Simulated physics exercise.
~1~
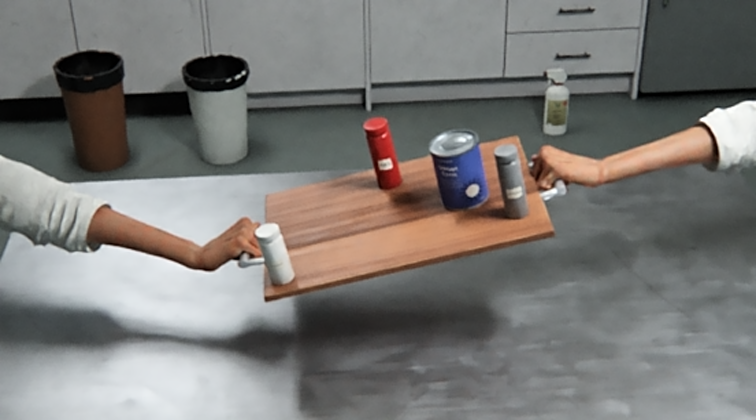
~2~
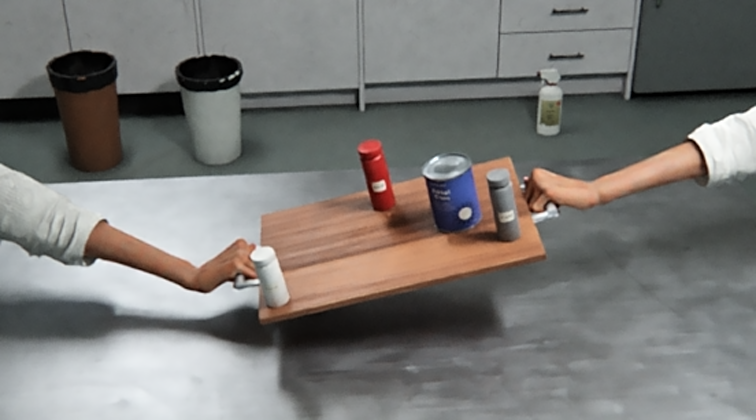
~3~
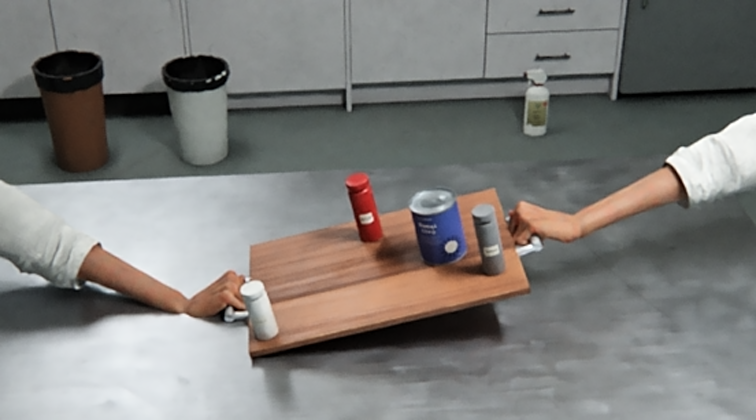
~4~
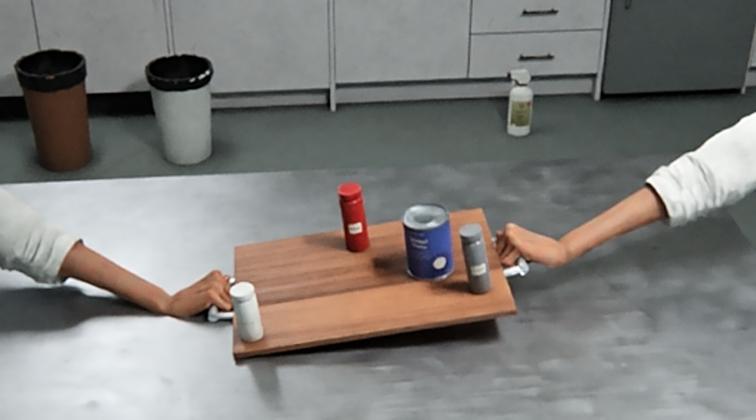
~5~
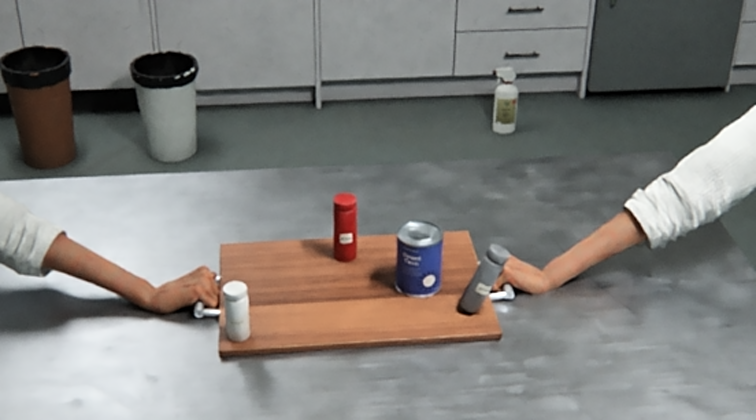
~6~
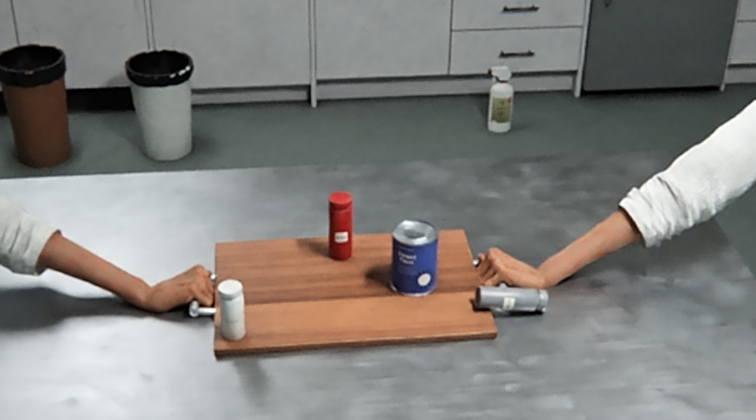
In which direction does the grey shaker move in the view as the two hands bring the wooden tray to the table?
The grey shaker moves down in the view, along with the right side of the tray, before ending up on its side.
The video shows two hands lowering a tilted wooden tray, left edge first, onto a grey table. As its right side drops flat, the grey shaker tips over to the right and ends on its side off the tray, while the red shaker, white shaker and blue tin stay upright.
